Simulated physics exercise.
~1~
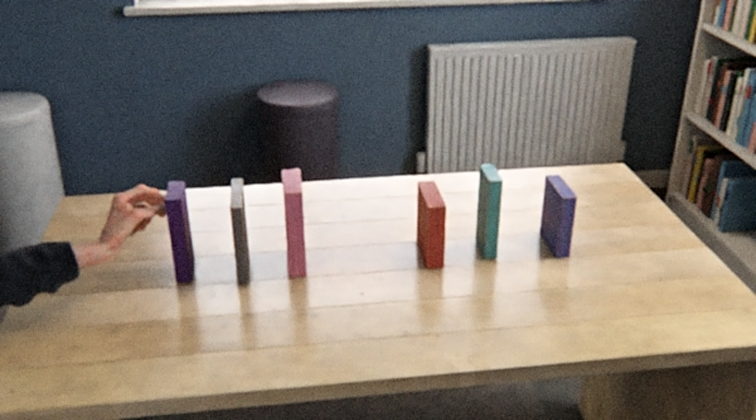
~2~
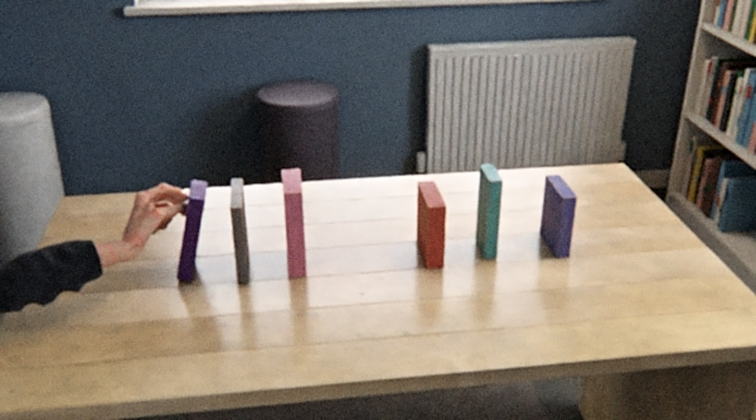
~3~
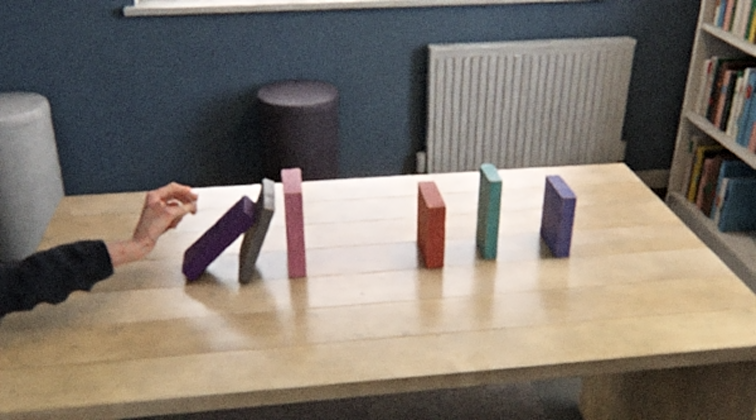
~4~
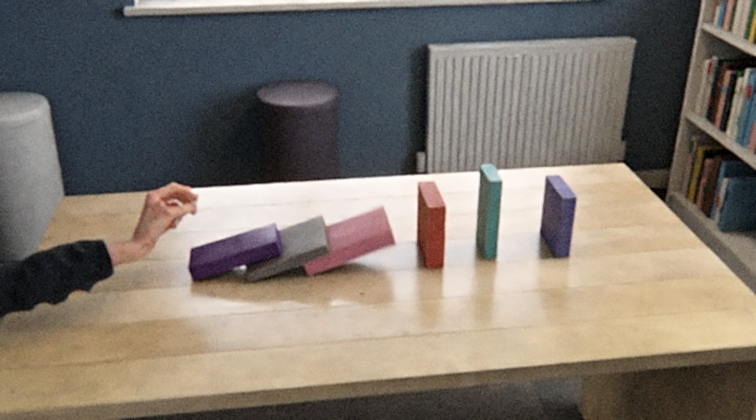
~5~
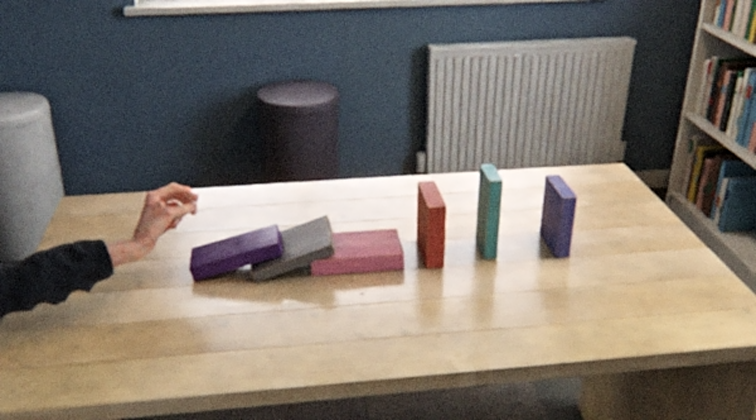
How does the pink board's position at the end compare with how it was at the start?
At the start the pink board stands upright, and by the end it is lying on its side on the table.
